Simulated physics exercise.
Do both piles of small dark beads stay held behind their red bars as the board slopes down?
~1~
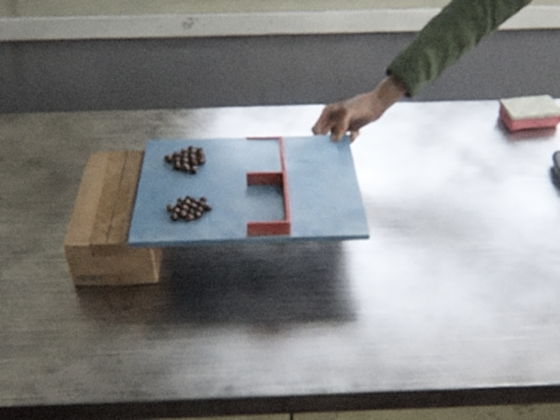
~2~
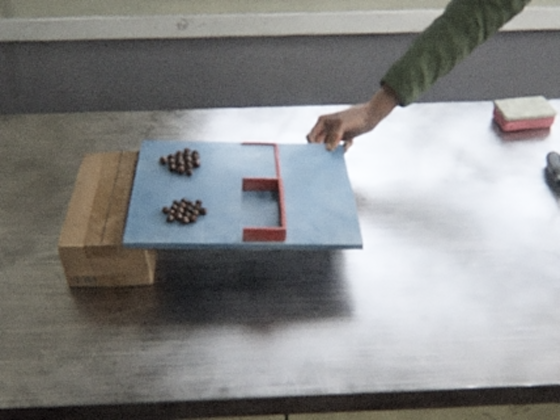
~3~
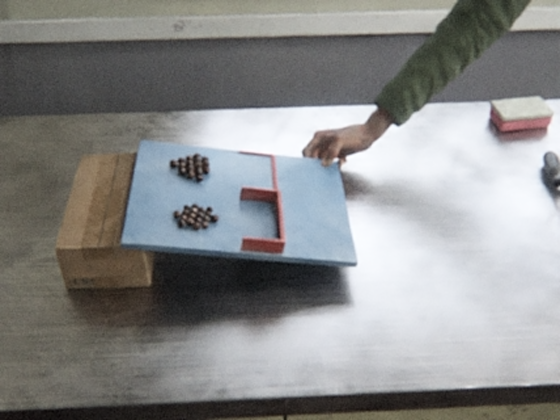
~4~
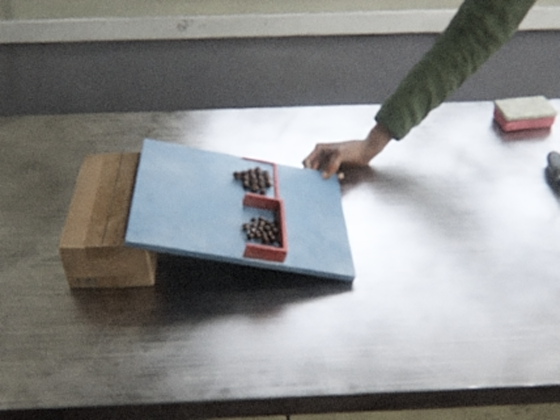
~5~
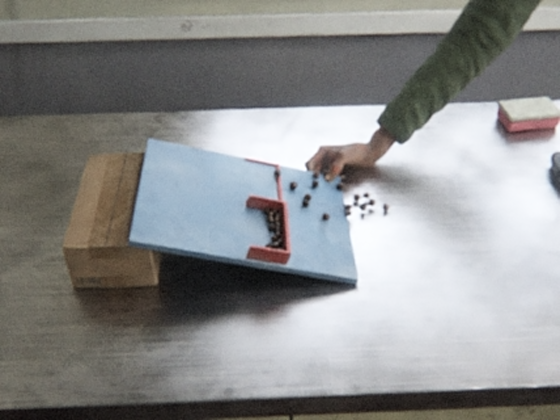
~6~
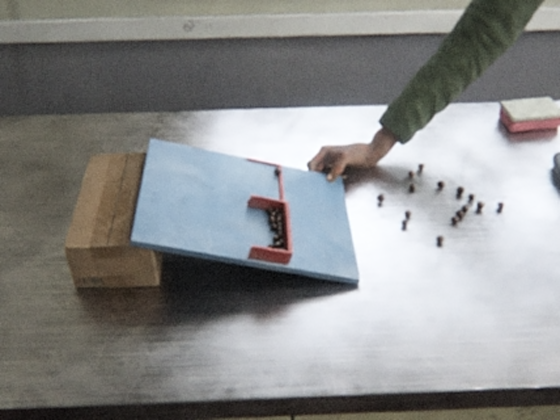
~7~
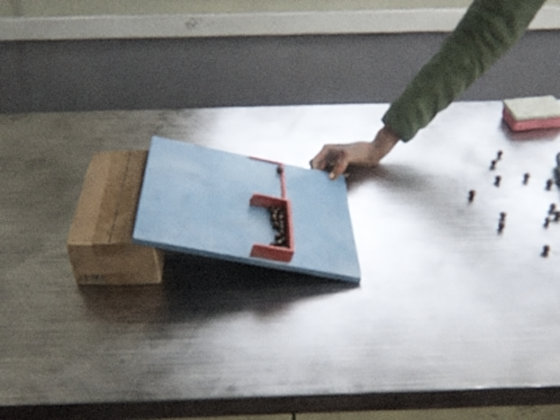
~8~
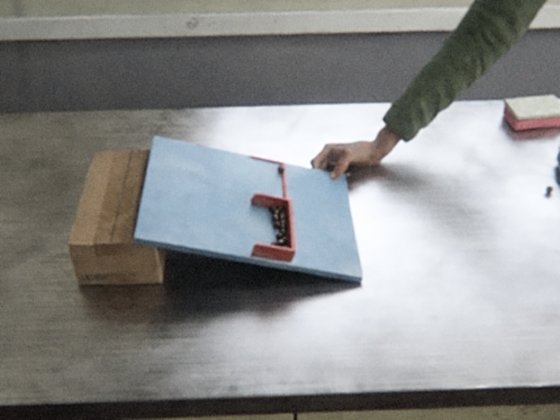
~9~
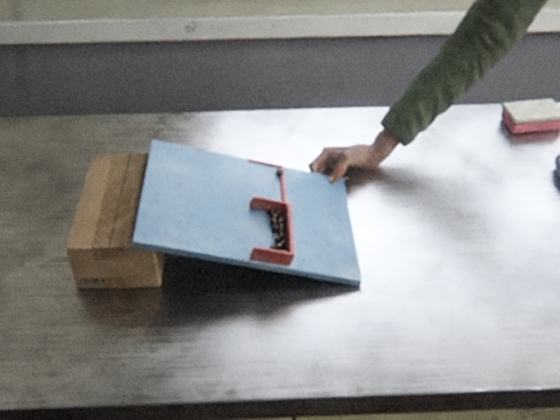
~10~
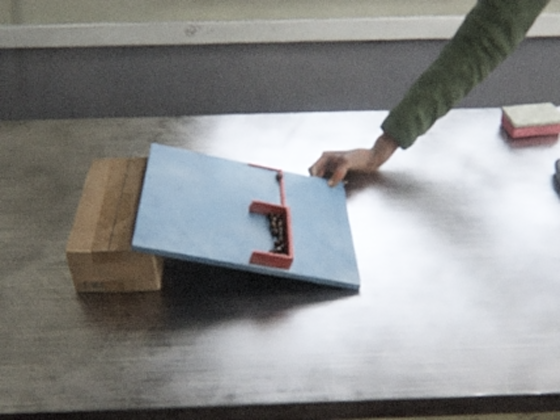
No, only the nearer pile is stopped by its red bar. The farther pile gets over its bar and rolls away to the right across the counter.
